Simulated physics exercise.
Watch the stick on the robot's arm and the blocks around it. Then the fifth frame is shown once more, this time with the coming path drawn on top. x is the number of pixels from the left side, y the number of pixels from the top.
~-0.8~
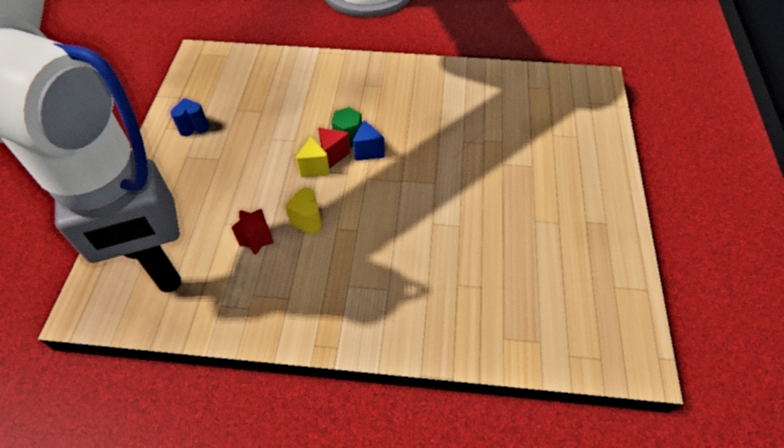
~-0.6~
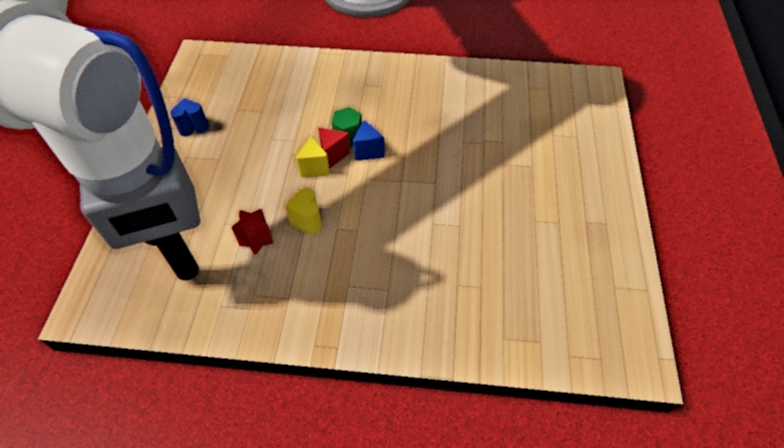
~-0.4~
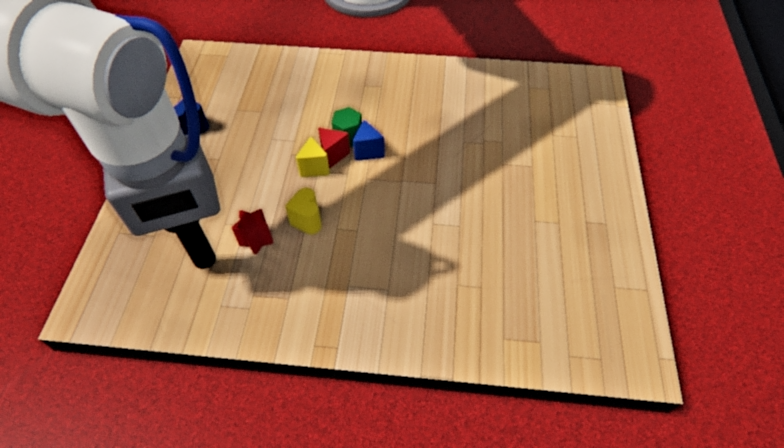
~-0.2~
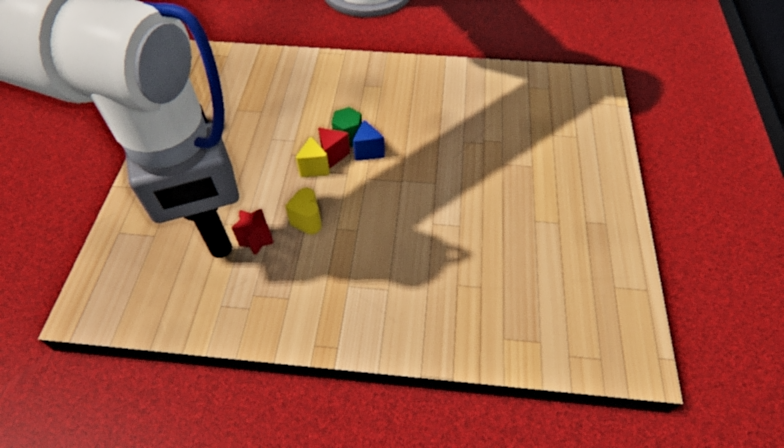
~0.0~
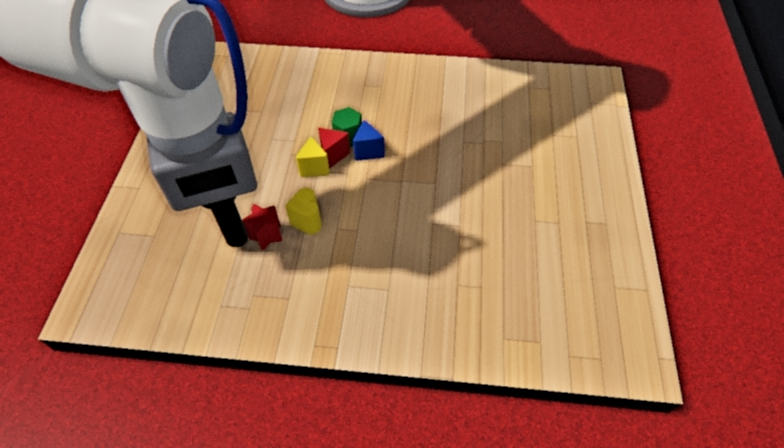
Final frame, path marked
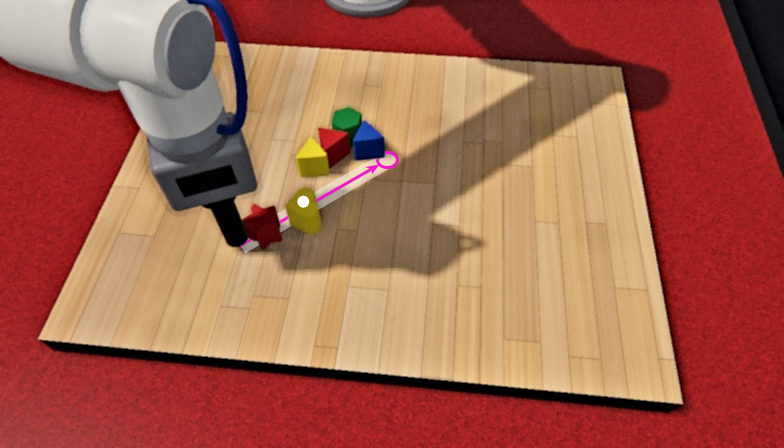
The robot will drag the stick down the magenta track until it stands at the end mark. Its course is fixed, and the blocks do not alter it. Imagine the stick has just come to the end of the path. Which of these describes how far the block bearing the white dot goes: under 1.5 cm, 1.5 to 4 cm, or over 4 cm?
Its displacement is above 4 cm.
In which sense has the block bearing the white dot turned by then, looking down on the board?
Spins clockwise.
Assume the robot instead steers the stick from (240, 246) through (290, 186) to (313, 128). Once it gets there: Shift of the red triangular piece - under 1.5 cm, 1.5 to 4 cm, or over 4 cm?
It will fall in the middle band, 1.5 to 4 cm.
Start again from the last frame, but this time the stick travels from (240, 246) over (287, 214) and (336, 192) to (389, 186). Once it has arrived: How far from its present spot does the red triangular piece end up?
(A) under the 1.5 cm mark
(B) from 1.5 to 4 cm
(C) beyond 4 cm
Correct choice: A.
Path on the board, in a line from (240, 246) to (388, 160); the dot is on the yellow heart-shaped block.
What follows on the original path. One third of the way, stick at (291, 207); red star block at (308, 184); yellow heart-shaped block at (336, 194), turned 70° clockwise.
Two thirds of the way, stick at (341, 178); red star block at (357, 155); yellow heart-shaped block at (346, 191), turned 105° clockwise.
At the end, stick at (387, 152); red star block at (393, 125), turned 25° anticlockwise; yellow heart-shaped block at (346, 191), turned 105° clockwise; yellow triangular piece in place; red triangular piece in place; blue triangular piece at (384, 109).
